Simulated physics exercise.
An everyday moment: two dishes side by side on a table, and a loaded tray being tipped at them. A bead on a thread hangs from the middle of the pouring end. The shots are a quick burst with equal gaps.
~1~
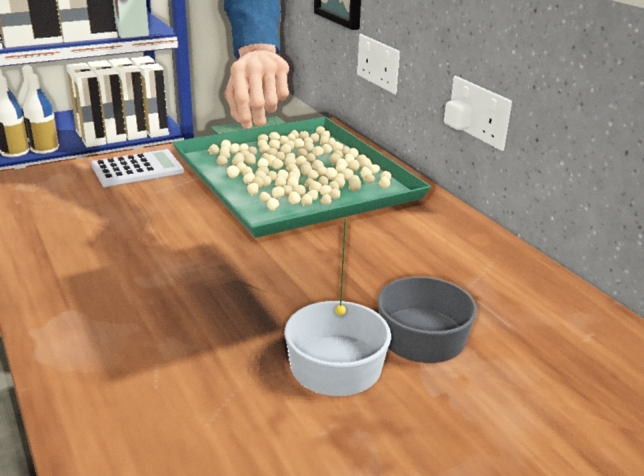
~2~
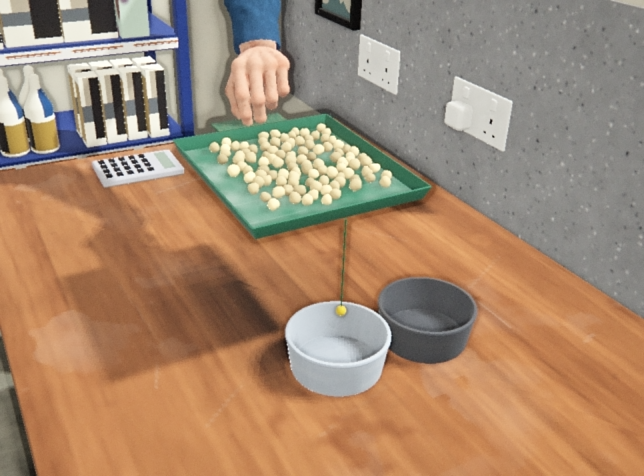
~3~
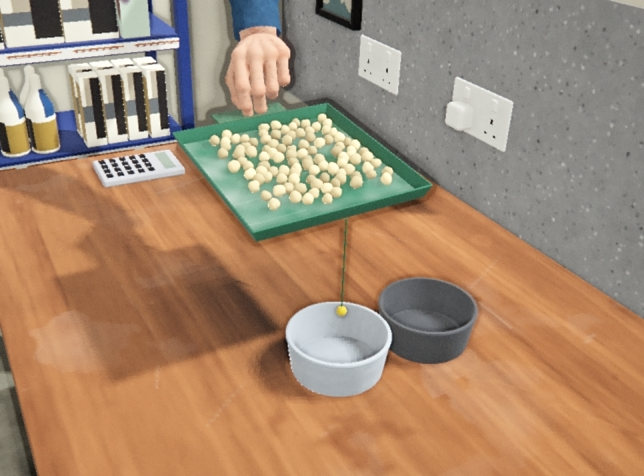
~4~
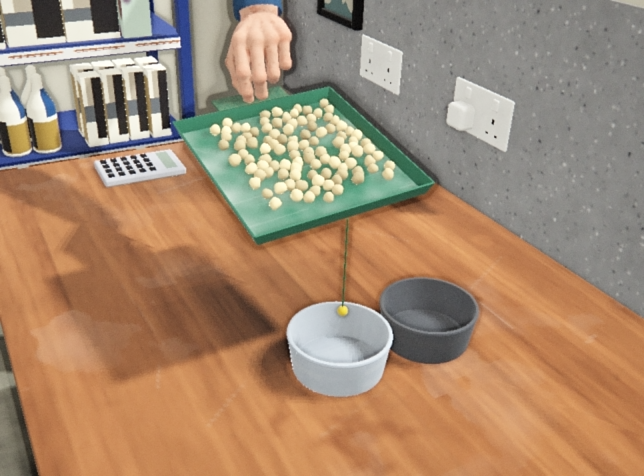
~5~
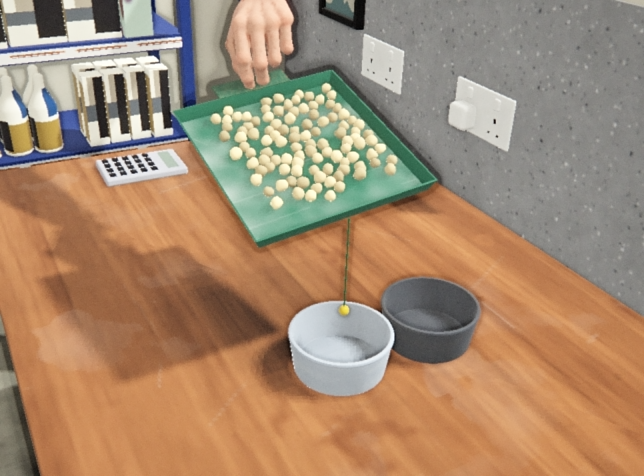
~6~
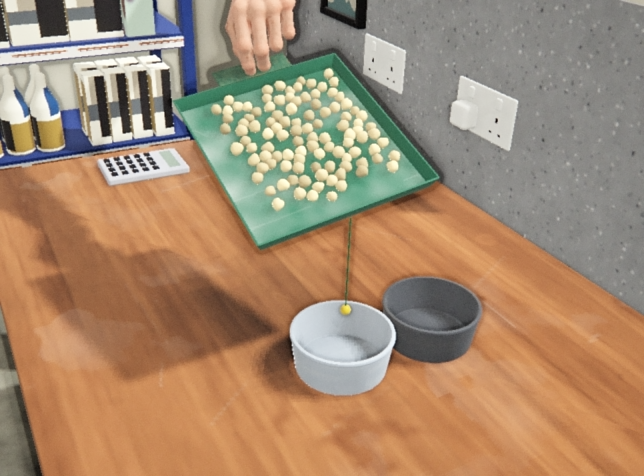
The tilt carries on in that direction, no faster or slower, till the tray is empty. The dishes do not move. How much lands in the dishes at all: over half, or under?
Caught overall: Only the smaller part.
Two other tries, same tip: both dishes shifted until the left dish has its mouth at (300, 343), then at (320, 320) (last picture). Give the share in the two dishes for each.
First some 80, then 10 per cent.
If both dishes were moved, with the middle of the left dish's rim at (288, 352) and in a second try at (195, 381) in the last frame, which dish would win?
First the dish on the left, then the right dish.
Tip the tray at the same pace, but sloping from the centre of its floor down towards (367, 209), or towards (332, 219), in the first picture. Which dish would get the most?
The first try: The right dish. The second: Left.
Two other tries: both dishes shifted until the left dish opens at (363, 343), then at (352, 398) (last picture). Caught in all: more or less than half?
One: Not half. Two: Under half.
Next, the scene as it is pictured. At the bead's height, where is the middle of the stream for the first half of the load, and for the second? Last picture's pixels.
At about (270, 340), then at (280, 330).
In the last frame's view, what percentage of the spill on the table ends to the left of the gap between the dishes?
It comes to 100 per cent or so.
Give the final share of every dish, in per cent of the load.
About: Left dish 20, right dish 0 per cent.
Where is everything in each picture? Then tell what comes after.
In the first picture, corners of the pouring end at (255, 223) and (423, 185), level; middle of the load at (306, 166), macadamia nuts; left dish at (363, 375); right dish at (454, 343); bead on its thread at (340, 310).
In the second picture, corners of the pouring end at (256, 224) and (424, 185), level; middle of the load at (307, 165).
In the third picture, corners of the pouring end at (256, 228) and (425, 184), tipped barely, lowest at the left corner; middle of the load at (308, 160).
In the fourth picture, corners of the pouring end at (257, 232) and (427, 181), tipped a little, lowest at the left corner; middle of the load at (309, 152).
In the fifth picture, corners of the pouring end at (259, 236) and (429, 178), tipped clearly, lowest at the left corner; middle of the load at (311, 144).
In the sixth picture, corners of the pouring end at (260, 239) and (432, 176), tipped clearly, lowest at the left corner; middle of the load at (313, 138); left dish at (368, 374); right dish at (459, 343).
Soon, tray tipped steeply; most on the tray; a stray few outside both; a small part in the air.
A while on, tray tipped past a quarter turn; about a quarter on the tray; a small part in the left dish; about a third outside both; about a quarter in the air.
Towards the end, tray tipped past a quarter turn; about a quarter in the left dish; most outside both.
Finally, tray tipped past a quarter turn; about a quarter in the left dish; none in the right dish; most outside both.
